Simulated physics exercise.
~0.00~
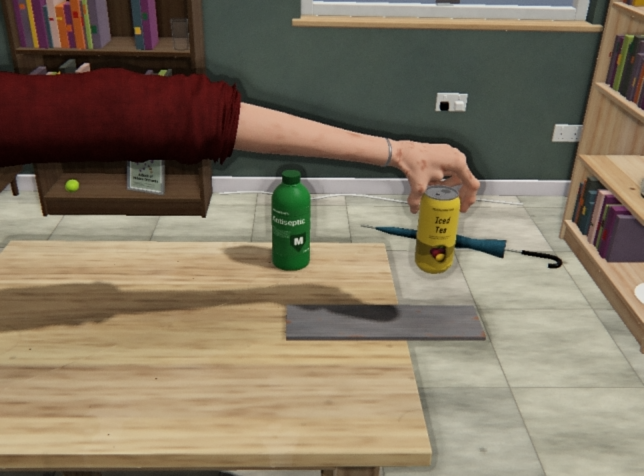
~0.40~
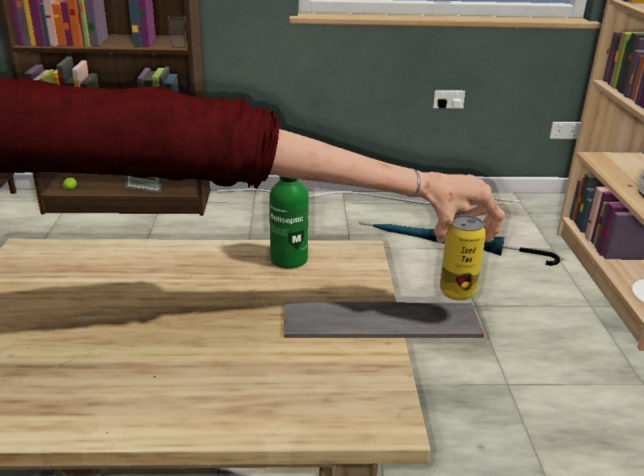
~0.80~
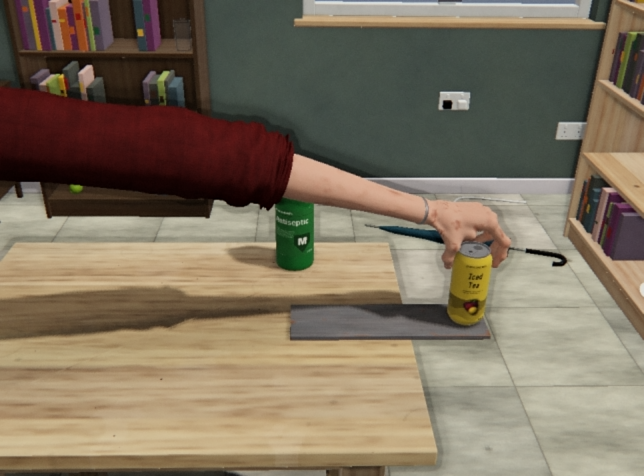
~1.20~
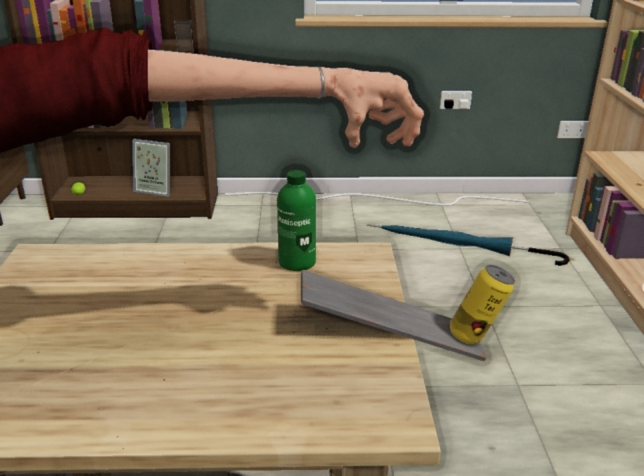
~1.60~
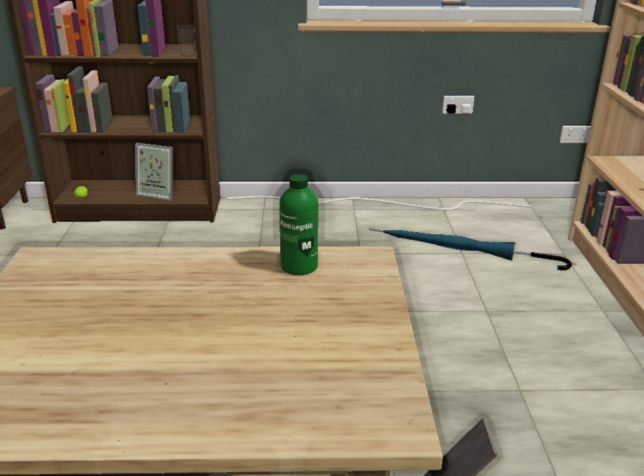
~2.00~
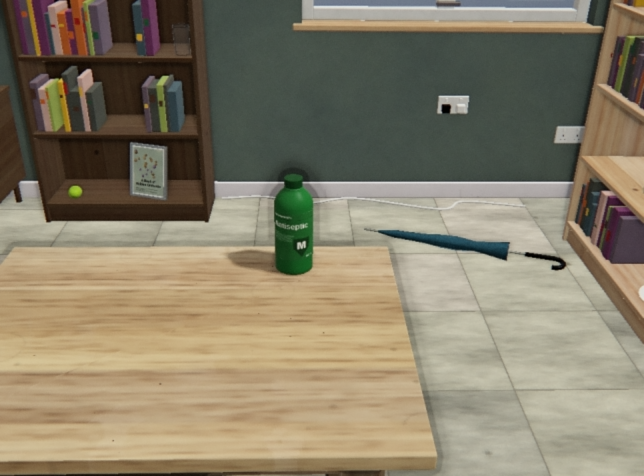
At a table's edge, a hand sets a yellow can on a grey board, which tips off.
